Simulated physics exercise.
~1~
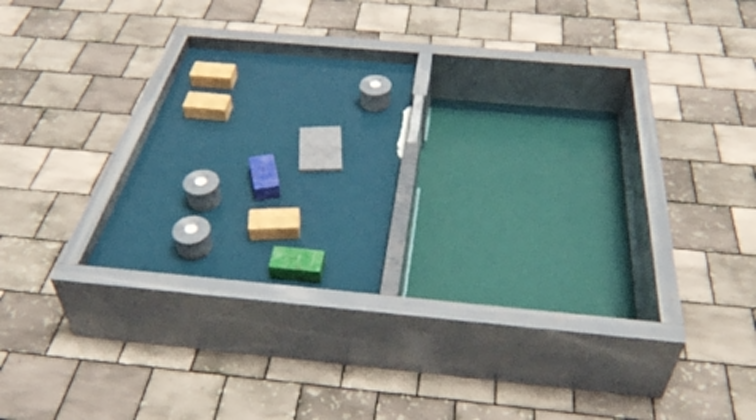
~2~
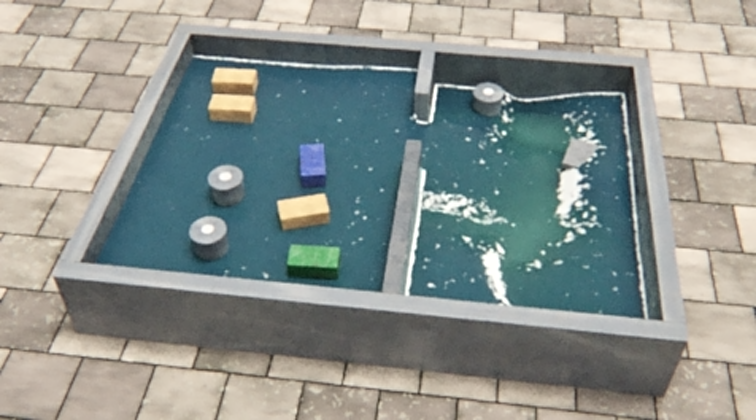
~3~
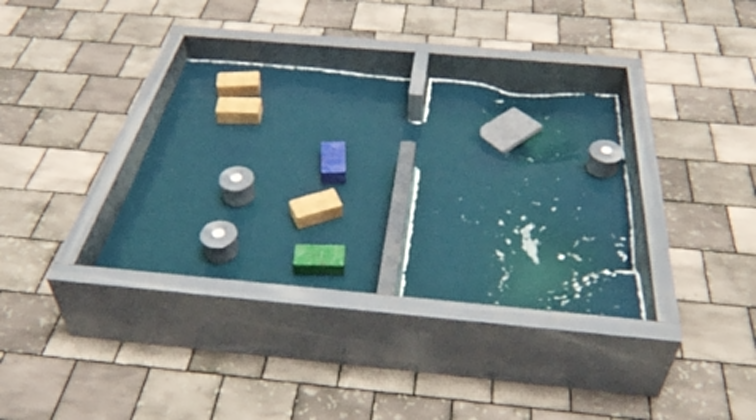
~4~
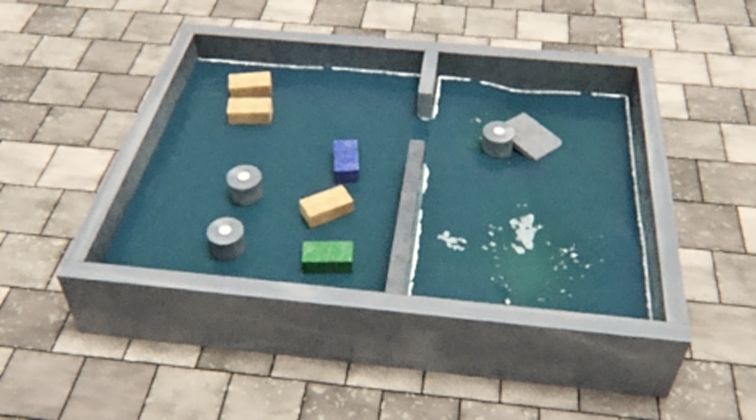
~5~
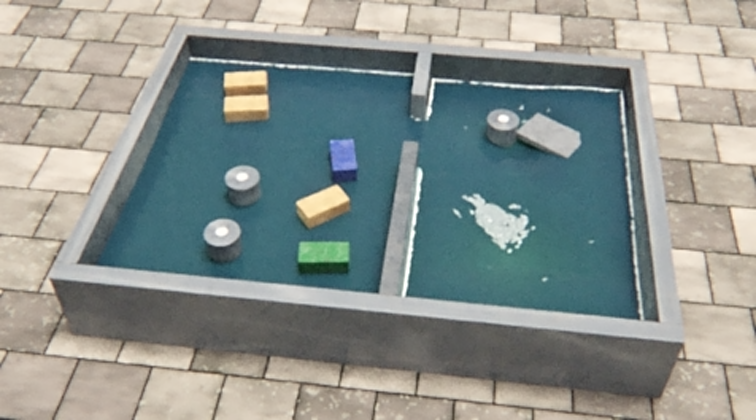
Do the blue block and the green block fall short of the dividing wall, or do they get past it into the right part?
Both fall short. The blue block and the green block drift a little to the right but are still floating in the left part at the end.
